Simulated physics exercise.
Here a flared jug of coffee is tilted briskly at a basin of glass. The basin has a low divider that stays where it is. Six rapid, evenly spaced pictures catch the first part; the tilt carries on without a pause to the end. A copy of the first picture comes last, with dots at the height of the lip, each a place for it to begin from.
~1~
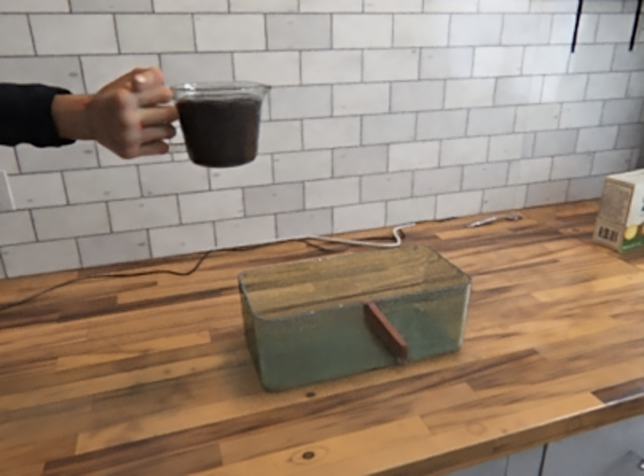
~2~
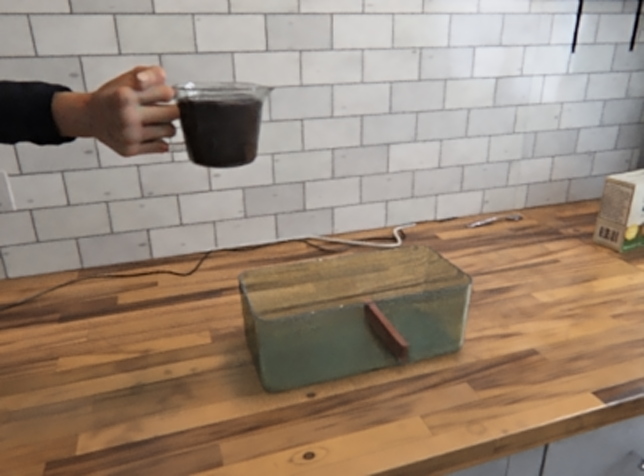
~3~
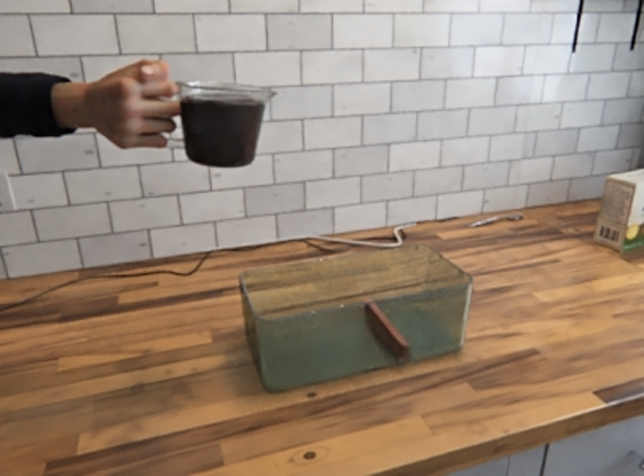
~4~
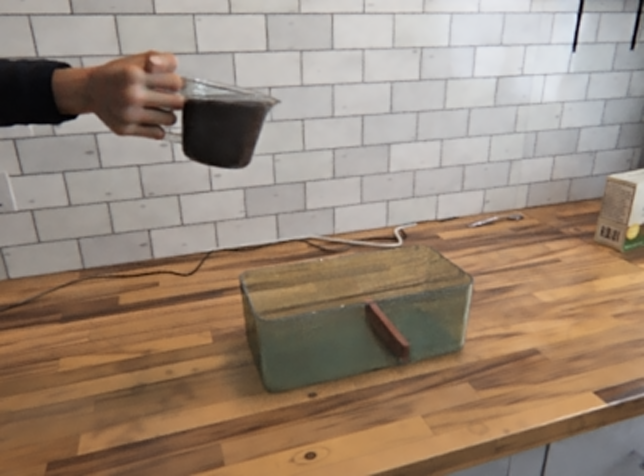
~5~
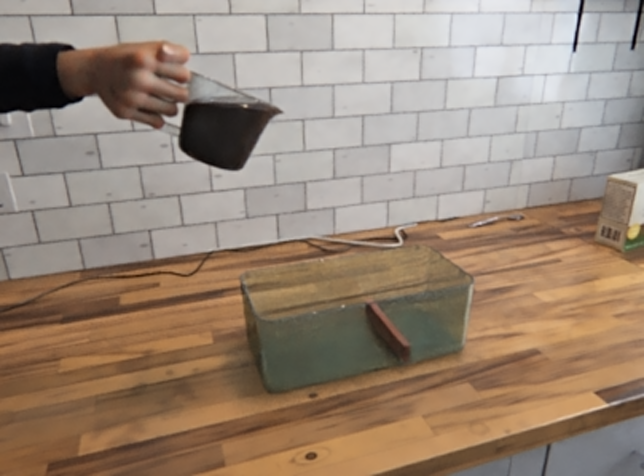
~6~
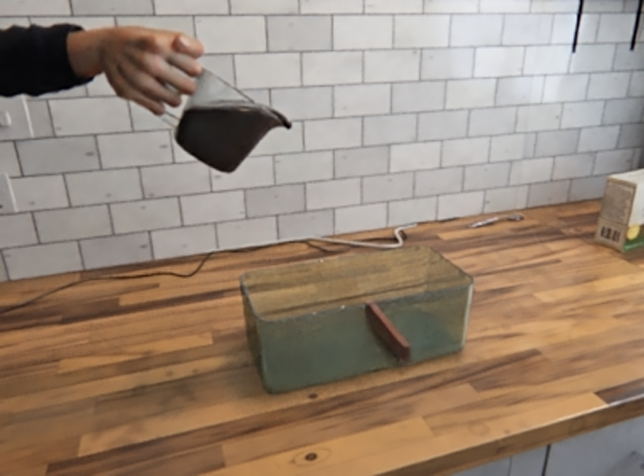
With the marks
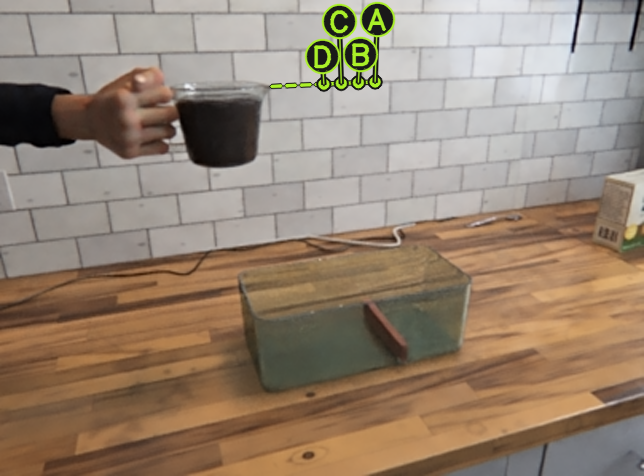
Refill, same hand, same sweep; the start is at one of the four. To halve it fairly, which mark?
Best: C.
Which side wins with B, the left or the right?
The right one.
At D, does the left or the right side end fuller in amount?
The left one.
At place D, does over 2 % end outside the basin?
Yes, it does.
On the marked copy, A at (375, 81); B at (358, 82); C at (341, 83); D at (323, 84).
Choosing A, about 31 % ends left of the wall and 61 % right of it; 8 % is lost outside.
Choosing B, about 27 % ends left of the wall and 69 % right of it; 5 % is lost outside.
Choosing C, about 48 % ends left of the wall and 48 % right of it; 4 % is lost outside.
Choosing D, about 74 % ends left of the wall and 19 % right of it; 7 % is lost outside.
